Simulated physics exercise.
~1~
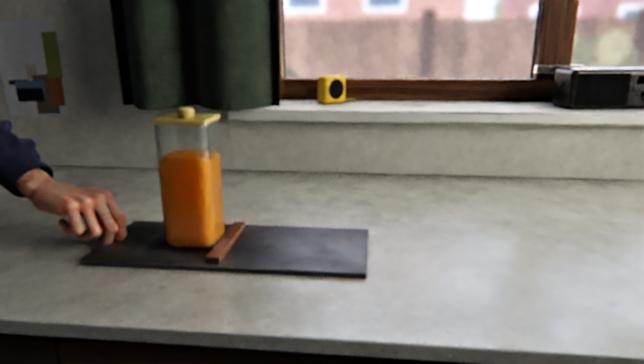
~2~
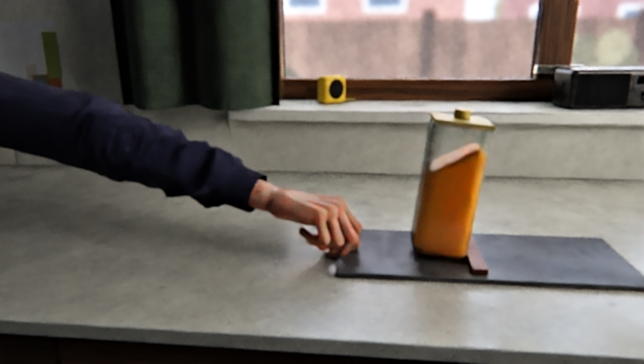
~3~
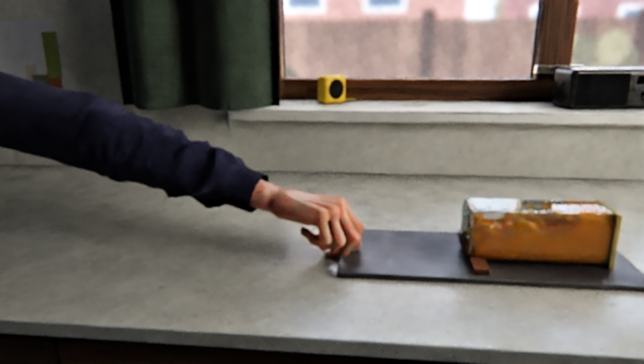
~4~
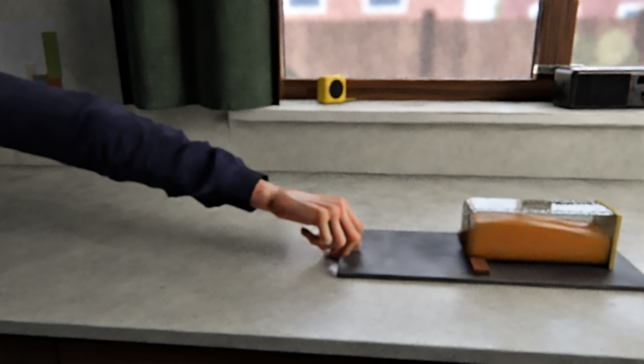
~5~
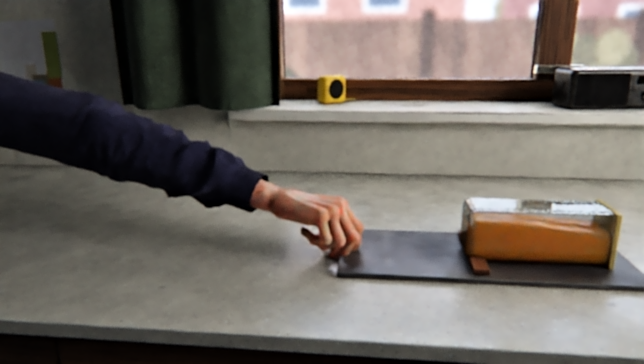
On a kitchen counter, a hand pushes a board right, and its juice canister topples onto its side.
